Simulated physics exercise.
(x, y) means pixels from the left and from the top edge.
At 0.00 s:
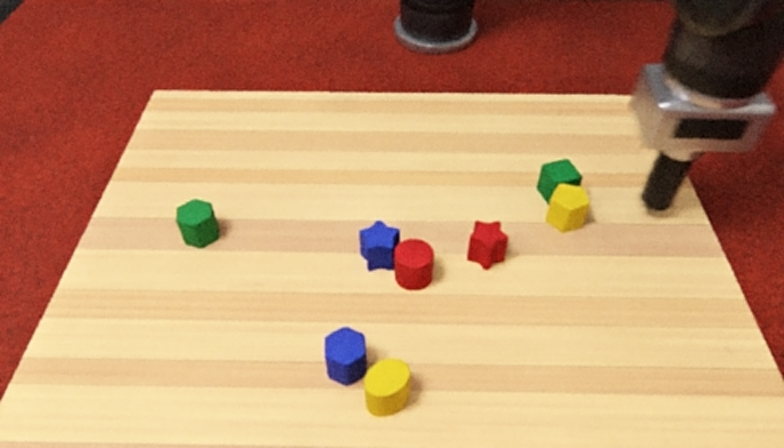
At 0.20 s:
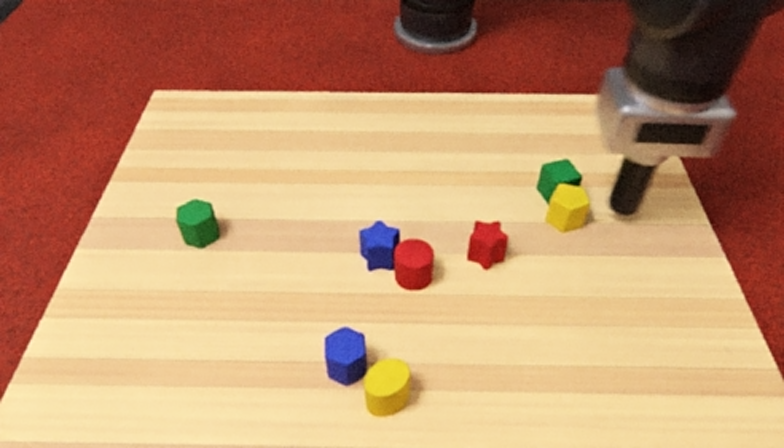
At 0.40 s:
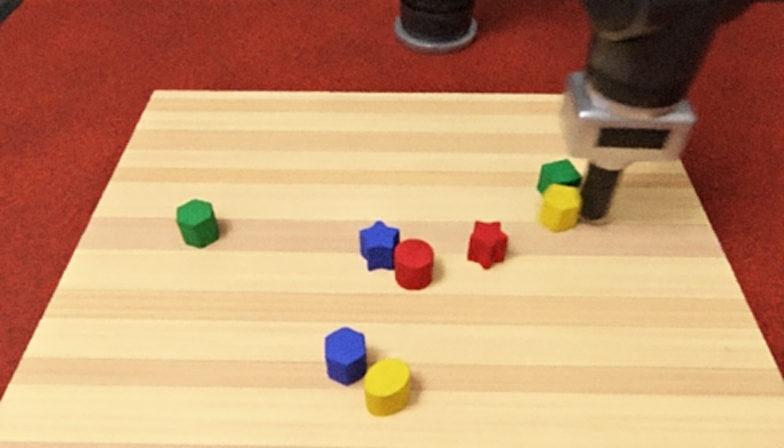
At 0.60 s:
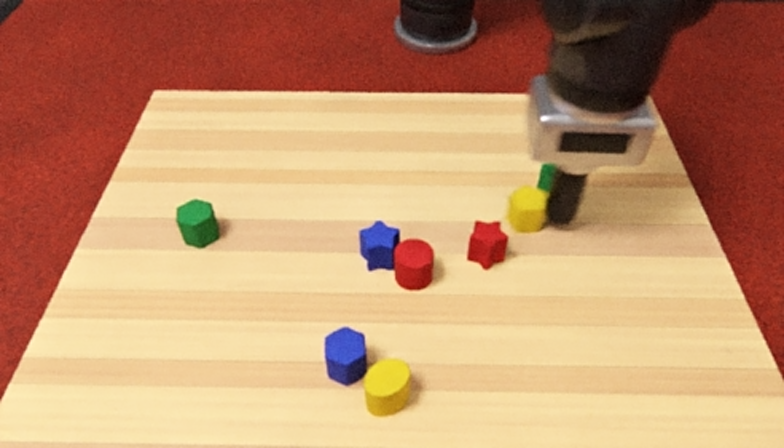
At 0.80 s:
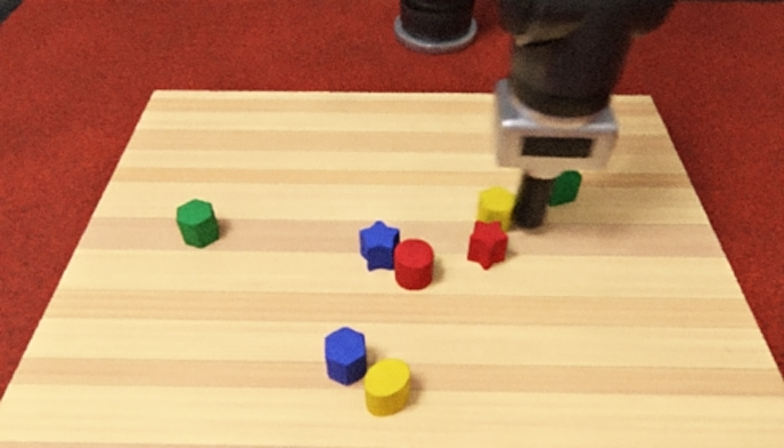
A dark robot arm reaches in at the upper right over a pale striped wooden board on red carpet, seen from above at an angle by a still camera. Green and yellow blocks sit together near its tip, with red and blue ones mid-board, blue and yellow below, and green at left. The arm sweeps left, meets the yellow block and pushes it left, away from the green one, beside the red star.
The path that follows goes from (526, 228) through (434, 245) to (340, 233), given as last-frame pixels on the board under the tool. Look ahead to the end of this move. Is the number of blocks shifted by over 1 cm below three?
The answer is no.
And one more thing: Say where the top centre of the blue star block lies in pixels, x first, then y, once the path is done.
That would be at about pixel (345, 238).
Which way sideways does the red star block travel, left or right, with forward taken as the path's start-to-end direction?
My prediction: Leftwards.
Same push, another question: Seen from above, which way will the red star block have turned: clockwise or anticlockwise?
It twists against the clock when seen from above.
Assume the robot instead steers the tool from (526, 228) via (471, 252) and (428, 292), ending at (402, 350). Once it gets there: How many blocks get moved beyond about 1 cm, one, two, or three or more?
It moves three or more blocks.
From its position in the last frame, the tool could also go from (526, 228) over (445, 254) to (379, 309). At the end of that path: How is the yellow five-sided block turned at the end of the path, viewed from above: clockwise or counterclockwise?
With the clock.
The first path, step by step. One third of the way, tool at (466, 229); red star block at (473, 242), turned 60° anticlockwise; yellow five-sided block at (457, 193), turned 45° clockwise.
Two thirds of the way, tool at (400, 234); blue star block at (367, 237); red star block at (470, 243), turned 80° anticlockwise; yellow five-sided block at (456, 193), turned 45° clockwise.
At the end, tool at (339, 222); blue star block at (345, 238), turned 80° anticlockwise; red disc in place; red star block at (470, 243), turned 80° anticlockwise; yellow five-sided block at (456, 193), turned 45° clockwise.
